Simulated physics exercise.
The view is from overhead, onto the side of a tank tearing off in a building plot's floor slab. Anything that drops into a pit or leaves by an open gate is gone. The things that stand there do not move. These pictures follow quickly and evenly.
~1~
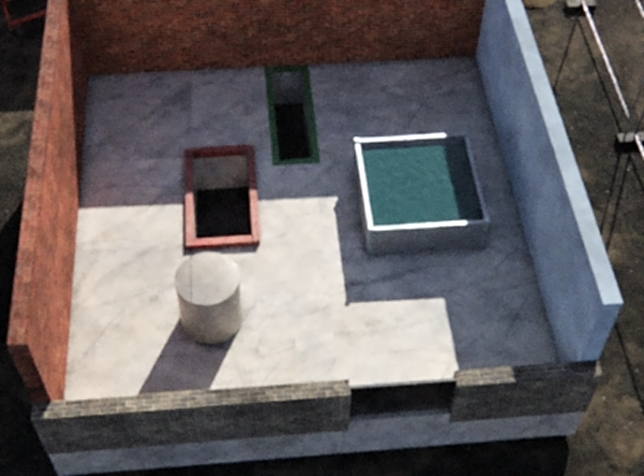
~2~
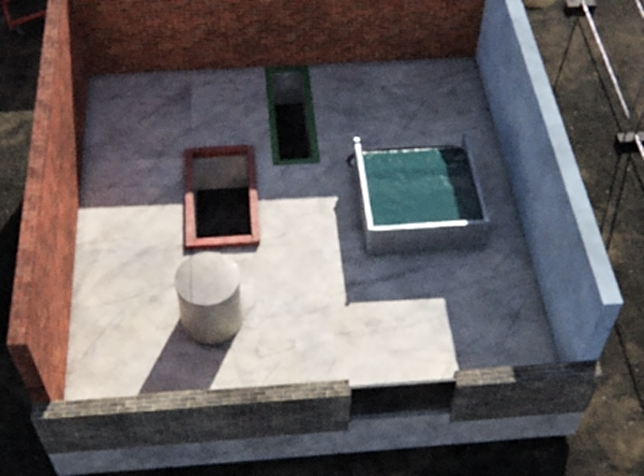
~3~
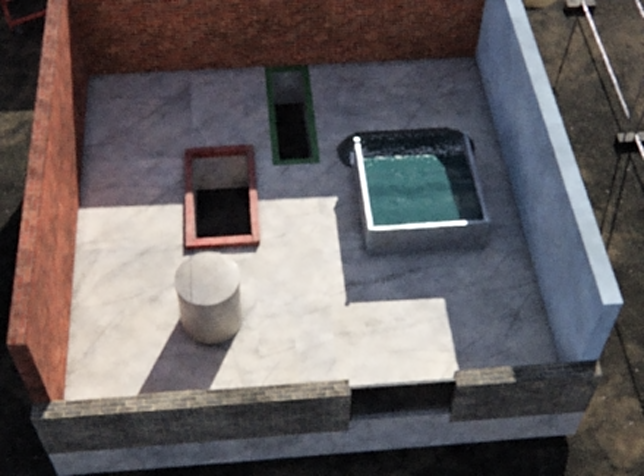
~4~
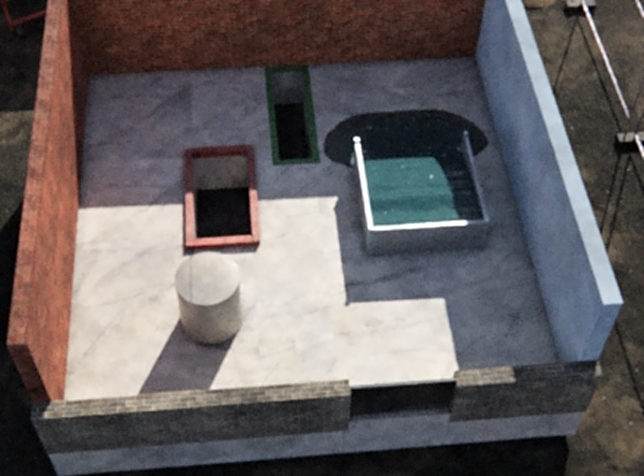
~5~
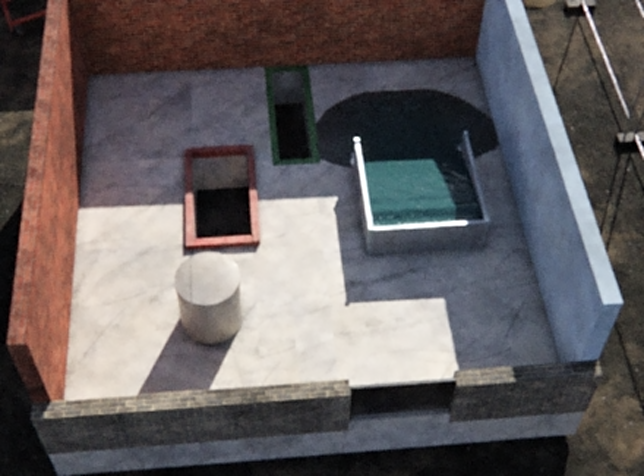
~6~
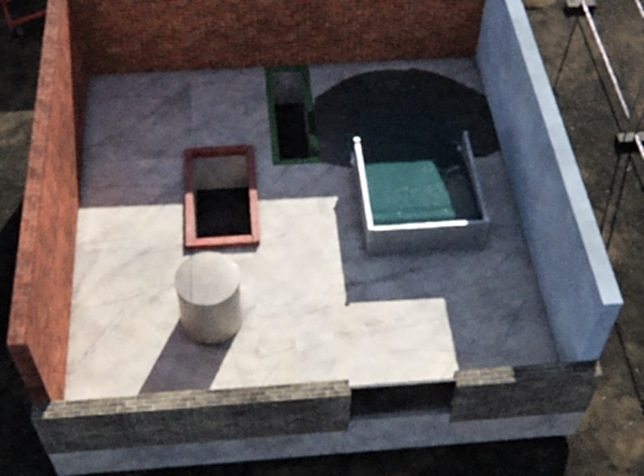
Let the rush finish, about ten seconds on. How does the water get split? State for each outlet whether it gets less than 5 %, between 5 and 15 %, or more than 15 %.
Result: The gate pulls in barely a drop - beneath five per cent; the red pit pulls in barely a drop - beneath five per cent; the green pit pulls in a good deal - past fifteen per cent.
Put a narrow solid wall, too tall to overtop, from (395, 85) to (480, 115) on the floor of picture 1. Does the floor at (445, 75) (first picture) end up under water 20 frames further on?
Finding: Waterlogged.
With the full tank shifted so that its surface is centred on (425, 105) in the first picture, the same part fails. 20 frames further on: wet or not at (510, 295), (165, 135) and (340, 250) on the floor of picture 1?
As listed: Wet, free of water, not flooded.
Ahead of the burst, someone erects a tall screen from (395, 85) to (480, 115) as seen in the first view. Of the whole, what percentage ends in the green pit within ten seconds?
Green: 55 %.
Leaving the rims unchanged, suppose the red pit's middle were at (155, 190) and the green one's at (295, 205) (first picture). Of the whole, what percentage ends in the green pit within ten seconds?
Share, green pit, approx.: 8 in a hundred.
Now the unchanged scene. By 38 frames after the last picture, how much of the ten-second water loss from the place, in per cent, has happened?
Near 80 in a hundred.
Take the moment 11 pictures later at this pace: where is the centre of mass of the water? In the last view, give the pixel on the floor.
About (409, 126) in the last view.
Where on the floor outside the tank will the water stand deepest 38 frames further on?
That would be (561, 390).
A moment on, water covers 20 % of the floor; the gate 0 %, the red pit 0 %, the green pit 1 %.
Next, water covers 20 % of the floor; the gate 0 %, the red pit 0 %, the green pit 7 %.
Then, water covers 20 % of the floor; the gate 0 %, the red pit 0 %, the green pit 19 %.
Later, water covers 30 % of the floor; the gate 0 %, the red pit 0 %, the green pit 39 %.
In the end, water covers 40 % of the floor; the gate 0 %, the red pit 0 %, the green pit 49 %.
